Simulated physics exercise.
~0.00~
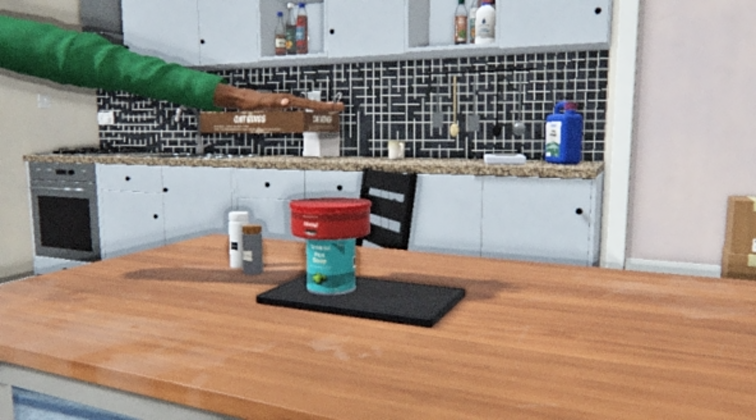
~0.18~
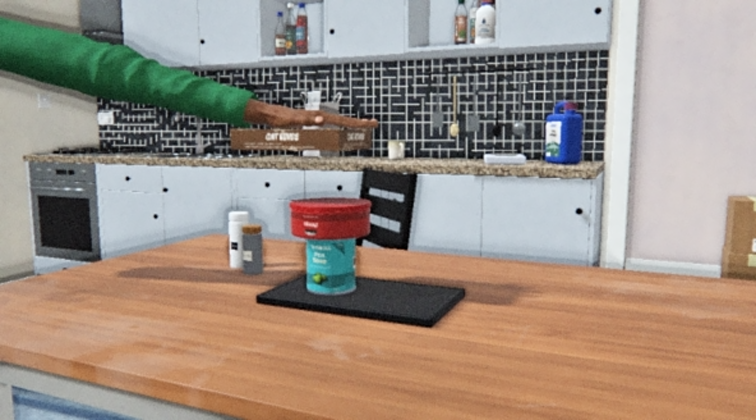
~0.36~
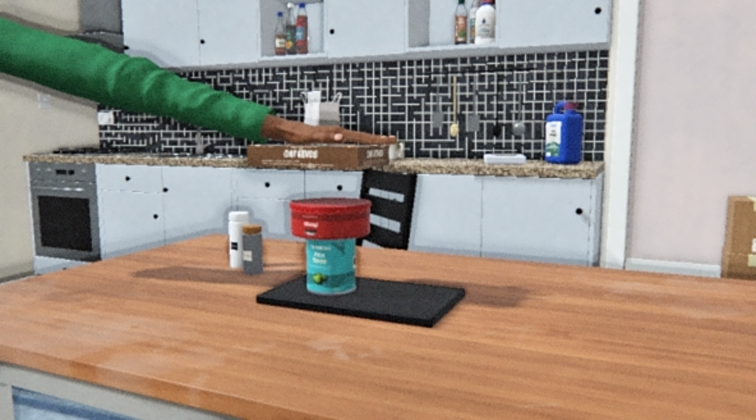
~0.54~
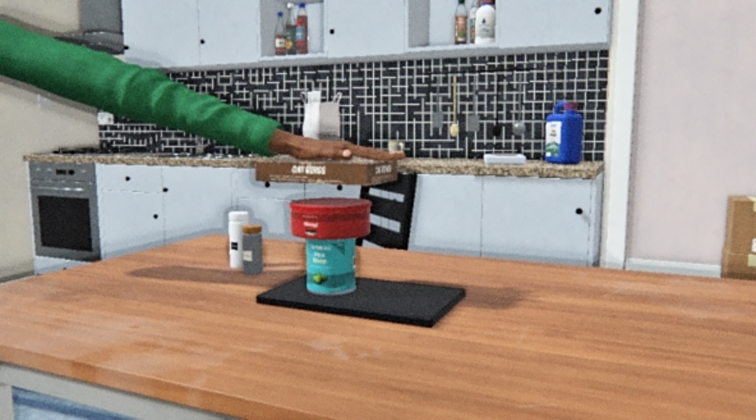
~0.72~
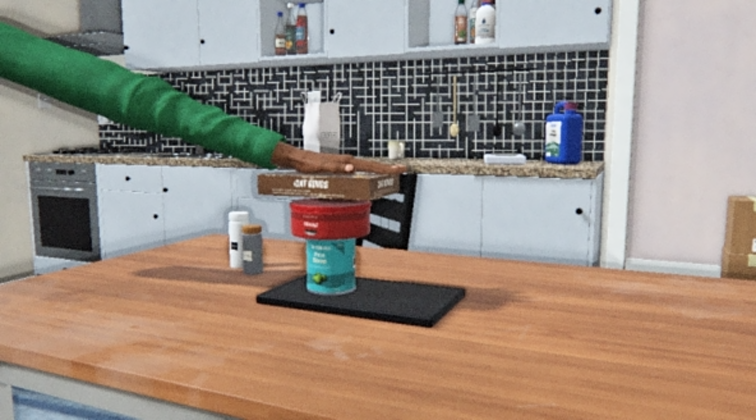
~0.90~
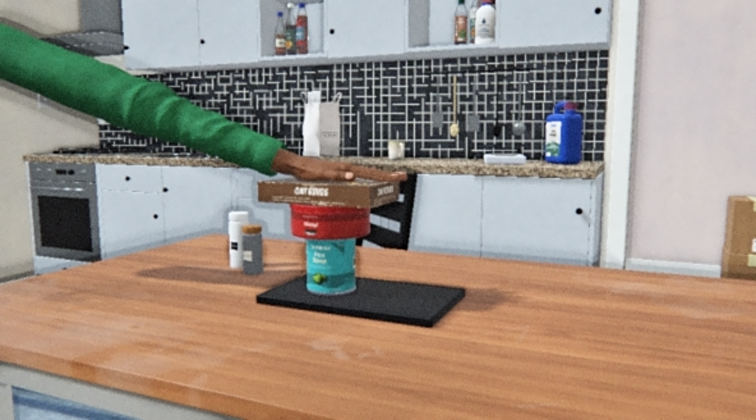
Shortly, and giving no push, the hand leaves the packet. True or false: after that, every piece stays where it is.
True.
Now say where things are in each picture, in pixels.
In the first picture, still above its spot; brown packet (271, 123); red tub (331, 218).
In the second picture, still above its spot; brown packet (302, 140); black tray (363, 296).
In the third picture, still above its spot; brown packet (320, 156); grey shaker (253, 249).
In the fourth picture, still above its spot; brown packet (328, 171); turquoise pot (331, 261).
In the fifth picture, still above its spot; brown packet (330, 184); white shaker (240, 240).
In the sixth picture, in place under the hand; brown packet (330, 191); red tub (331, 218).
After 1.10 s, no change.
After 1.40 s, brown packet resting near (330, 192).
In the end (2.0 s), all 6 unmoved. At the end, from the last picture's camera, brown packet near (330, 192). The pile keeps its balance.
